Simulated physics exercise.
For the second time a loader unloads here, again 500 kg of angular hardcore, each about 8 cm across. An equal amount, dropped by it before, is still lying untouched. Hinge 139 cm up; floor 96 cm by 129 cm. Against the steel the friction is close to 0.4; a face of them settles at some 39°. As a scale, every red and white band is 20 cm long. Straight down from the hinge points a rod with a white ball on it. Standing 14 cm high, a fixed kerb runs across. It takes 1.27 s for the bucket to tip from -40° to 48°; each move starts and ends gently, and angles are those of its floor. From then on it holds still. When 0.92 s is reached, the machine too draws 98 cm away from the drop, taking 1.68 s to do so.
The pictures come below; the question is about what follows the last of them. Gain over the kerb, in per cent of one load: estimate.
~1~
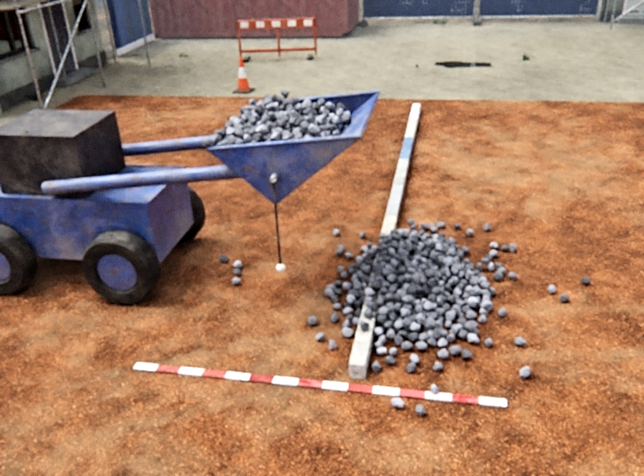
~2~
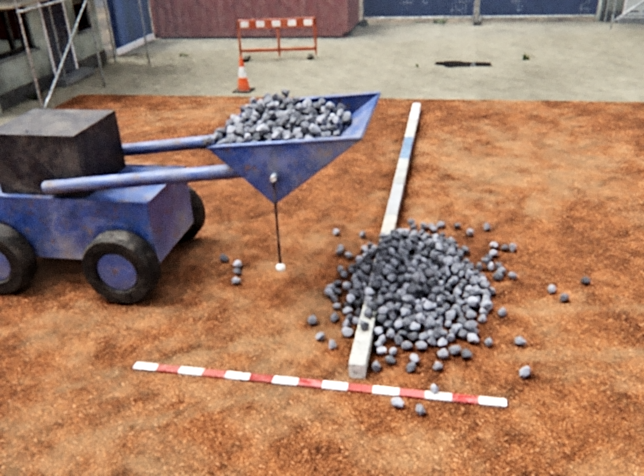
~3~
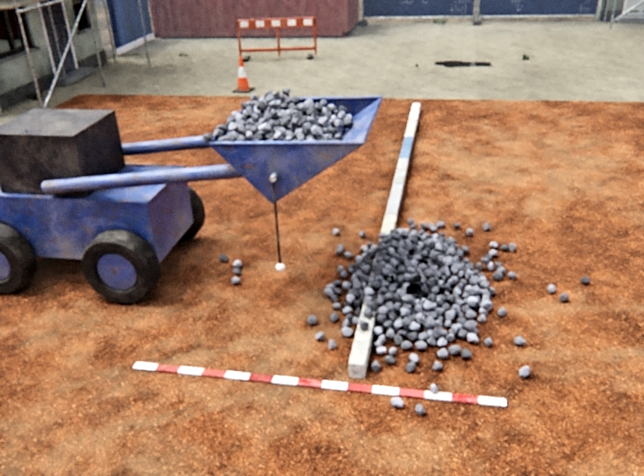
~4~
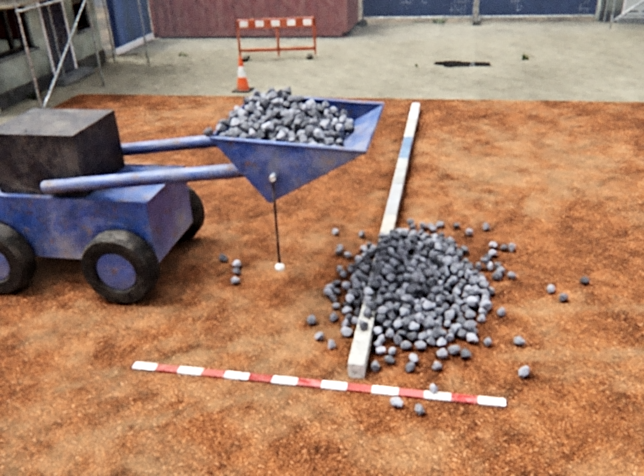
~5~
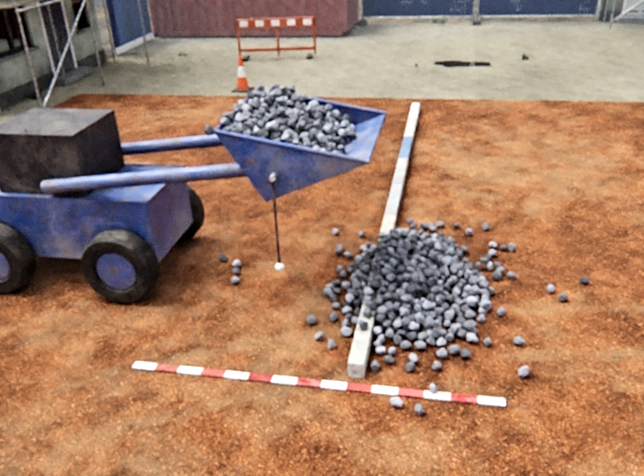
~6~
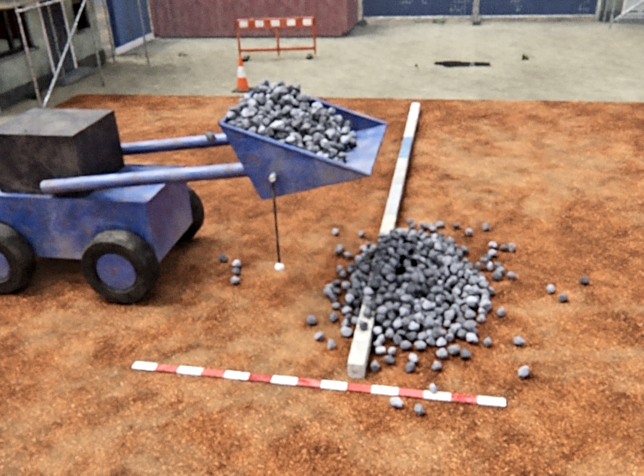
Approx. 12 %.
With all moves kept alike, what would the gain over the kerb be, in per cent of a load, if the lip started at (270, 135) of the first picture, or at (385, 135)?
Around 0 percent, then around 35 percent.
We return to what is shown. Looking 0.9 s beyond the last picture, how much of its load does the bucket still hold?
About 25 per cent.
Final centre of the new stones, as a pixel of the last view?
I'd put their centre close to (347, 268).
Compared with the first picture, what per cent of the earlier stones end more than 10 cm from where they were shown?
Roughly 0 per cent of them.
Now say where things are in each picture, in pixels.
The first frame shows lip at (360, 136), floor tilted -40°, highest stones at (276, 105). The earlier load is highest near (396, 261), 28 cm above ground level, 17 % on this side of the kerb, 84 % over the kerb.
The second frame shows lip at (361, 138), floor tilted -39°, highest stones at (276, 104).
In the third frame, the bucket is at -35°, its lip at (363, 143); the top of the load is at (273, 100).
The fourth frame shows lip at (366, 151), floor tilted -30°, highest stones at (274, 97).
In the fifth frame, the bucket is at -23°, its lip at (369, 162); the top of the load is at (272, 93).
In the sixth frame, the bucket is at -16°, its lip at (370, 175); the top of the load is at (270, 91).
Then, 0.5 s after the last picture the floor is at 34°; in per cent of one load, 100 in the bucket, 17 on this side of the kerb, 84 over the kerb; the foremost stones are at (533, 290).
Then, 0.9 s after the last picture the floor is at 48°; in per cent of one load, 27 in the bucket, 86 on this side of the kerb, 88 over the kerb; the foremost stones are at (533, 290).
Then, 2.6 s after the last picture the floor is at 48°; in per cent of one load, 0 in the bucket, 104 on this side of the kerb, 96 over the kerb; the foremost stones are at (534, 287).
Then, 5.4 s after the last picture the floor is at 48°; in per cent of one load, 0 in the bucket, 104 on this side of the kerb, 96 over the kerb; the foremost stones are at (534, 287). Net gain over the kerb, 12.
